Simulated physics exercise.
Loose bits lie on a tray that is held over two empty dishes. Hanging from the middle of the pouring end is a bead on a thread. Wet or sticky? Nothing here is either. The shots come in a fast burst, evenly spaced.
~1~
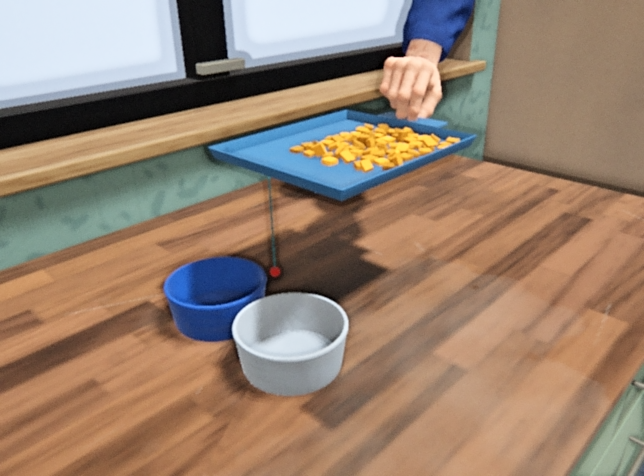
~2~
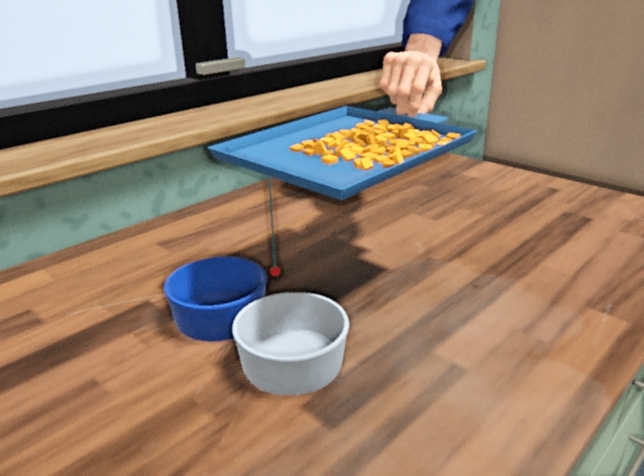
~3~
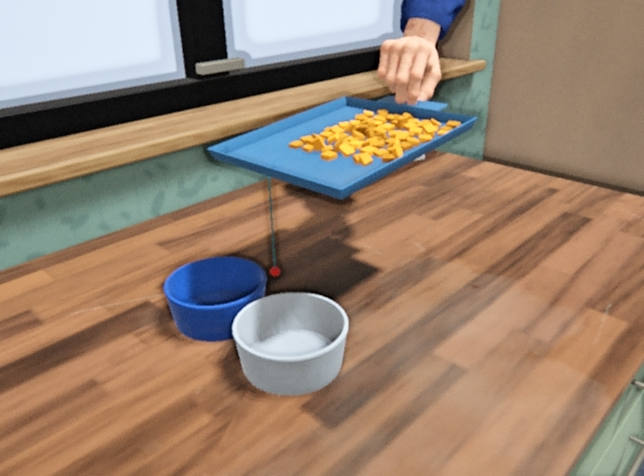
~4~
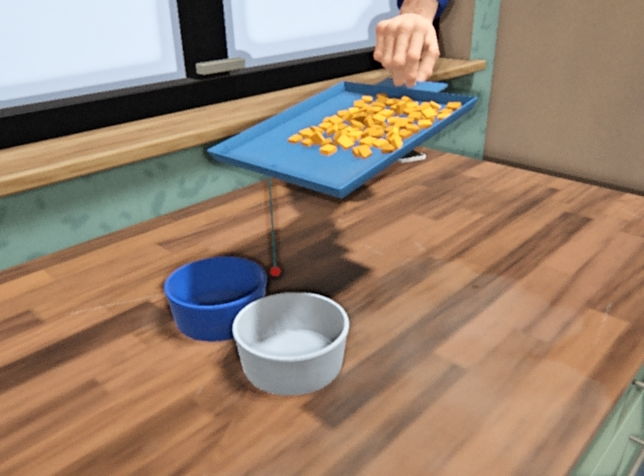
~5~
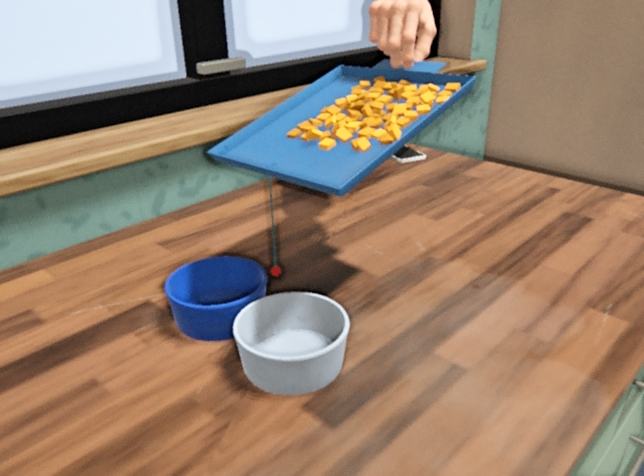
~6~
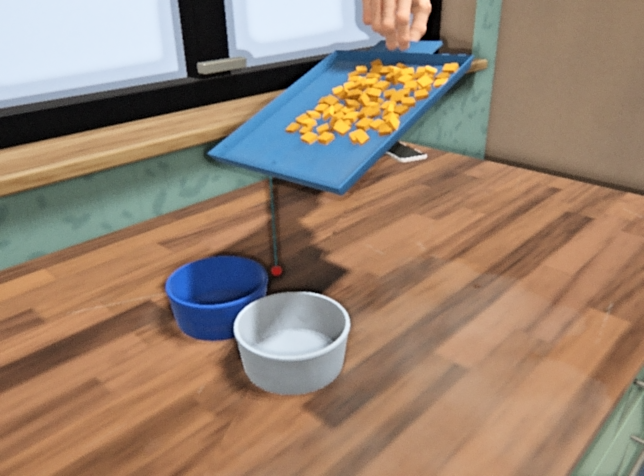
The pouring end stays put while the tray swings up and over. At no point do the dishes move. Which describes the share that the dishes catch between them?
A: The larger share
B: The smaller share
A, the larger share.
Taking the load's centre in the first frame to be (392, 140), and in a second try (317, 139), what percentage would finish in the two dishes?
About 70 % and 90 %.
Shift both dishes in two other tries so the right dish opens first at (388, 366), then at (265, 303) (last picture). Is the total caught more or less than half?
In the first position shy of half, in the second past half.
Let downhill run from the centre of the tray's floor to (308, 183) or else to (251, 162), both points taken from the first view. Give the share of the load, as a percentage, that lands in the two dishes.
In turn some 70 and 60 per cent.
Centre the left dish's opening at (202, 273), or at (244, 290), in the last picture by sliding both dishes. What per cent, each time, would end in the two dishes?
I'd say about 80 percent, followed by about 60 percent.
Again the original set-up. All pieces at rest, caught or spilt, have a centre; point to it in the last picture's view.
I'd mark it at roughly (229, 323).
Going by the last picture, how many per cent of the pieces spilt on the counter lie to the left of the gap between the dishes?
Estimate: Roughly 80 %.
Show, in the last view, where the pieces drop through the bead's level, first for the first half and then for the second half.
Half one: (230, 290), half two: (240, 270).
Shortly afterwards, tray tipped steeply; the bulk on the tray; near a quarter in the air.
Next, tray tipped past a quarter turn; only a few on the tray; near a quarter in the right dish; near a third in the left dish; near a quarter outside both; near a quarter in the air.
Some moments later, tray tipped past a quarter turn; near a quarter in the right dish; near half in the left dish; near a quarter outside both.
In the end, tray tipped past a quarter turn; near a quarter in the right dish; near half in the left dish; near a quarter outside both.
